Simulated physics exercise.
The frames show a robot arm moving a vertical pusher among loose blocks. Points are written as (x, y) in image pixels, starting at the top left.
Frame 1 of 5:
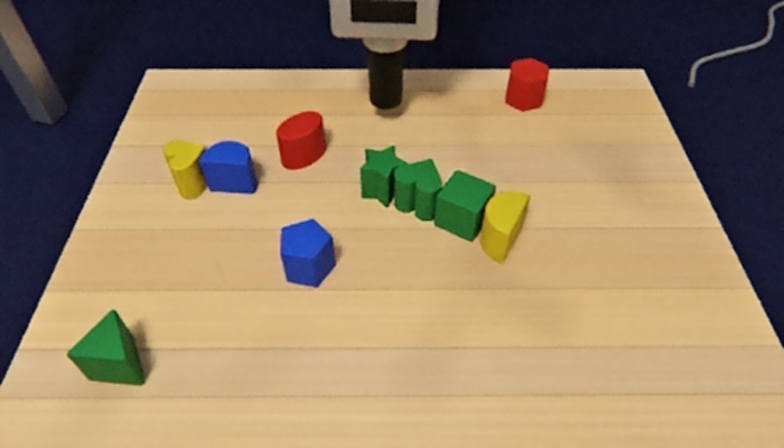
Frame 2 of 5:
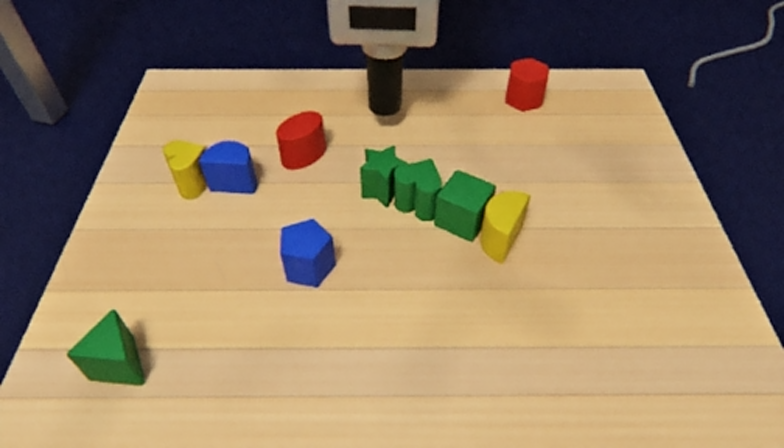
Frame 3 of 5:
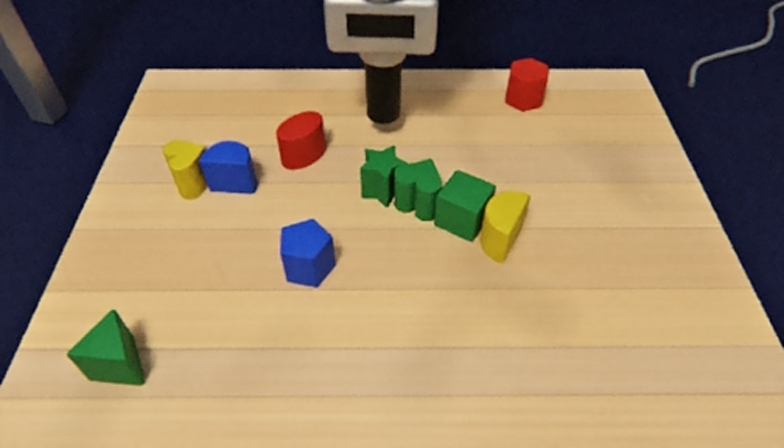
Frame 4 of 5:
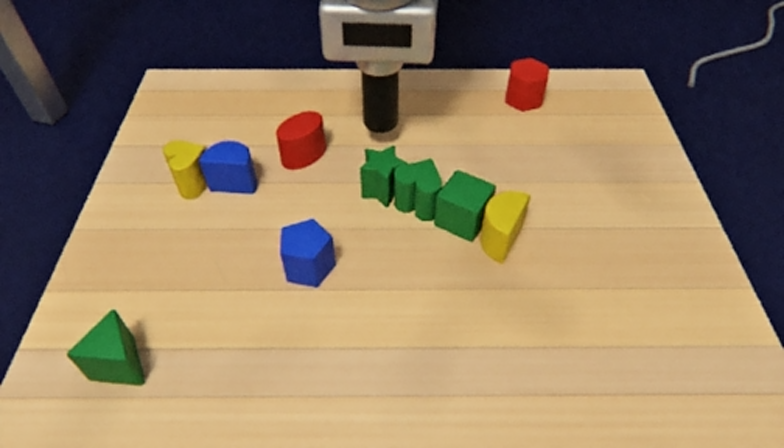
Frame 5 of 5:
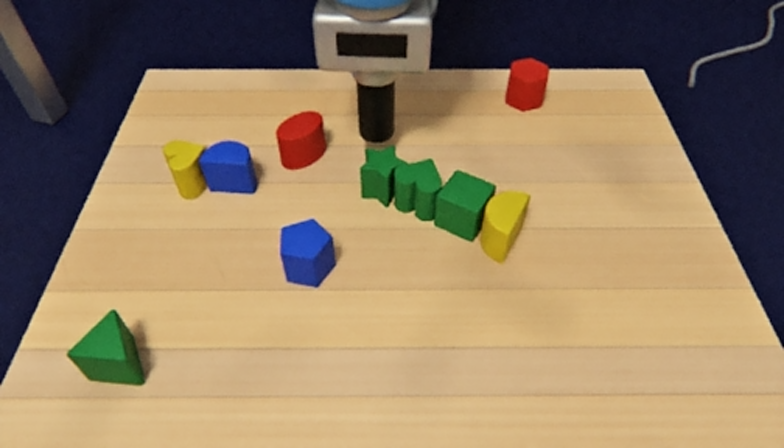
We see a robot arm with a dark vertical pusher above a wooden board of scattered red, blue, green and yellow blocks. The pusher moves slightly down and a little left, nearing the green star block, while every block stays still.
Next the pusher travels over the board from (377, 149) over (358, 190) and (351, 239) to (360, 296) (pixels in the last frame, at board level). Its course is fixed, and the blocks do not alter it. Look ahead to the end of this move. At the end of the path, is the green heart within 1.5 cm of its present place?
No
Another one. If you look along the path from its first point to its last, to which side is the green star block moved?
Heads left.
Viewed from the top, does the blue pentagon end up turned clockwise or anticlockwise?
It goes clockwise.
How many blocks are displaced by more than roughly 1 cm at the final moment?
There will be two blocks that move more than 1 cm.
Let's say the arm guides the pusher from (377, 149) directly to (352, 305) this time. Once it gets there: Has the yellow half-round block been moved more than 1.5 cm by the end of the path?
It seems not.
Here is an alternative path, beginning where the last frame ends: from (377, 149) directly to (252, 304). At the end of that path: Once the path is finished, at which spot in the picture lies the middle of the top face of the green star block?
Near (370, 174).
What follows on the original path. One third of the way, pusher at (357, 173); green star block at (376, 181), turned 25° anticlockwise; green heart at (420, 184), turned 20° anticlockwise; green square piece at (470, 192).
Two thirds of the way, pusher at (350, 223); green star block at (378, 228), turned 40° anticlockwise; green heart at (419, 203), turned 75° anticlockwise; green square piece at (472, 193), turned 15° anticlockwise.
At the end, pusher at (359, 280); blue pentagon at (304, 243), turned 25° clockwise; green star block at (398, 256), turned 100° anticlockwise; green heart at (419, 203), turned 75° anticlockwise; green square piece at (472, 193), turned 15° anticlockwise.
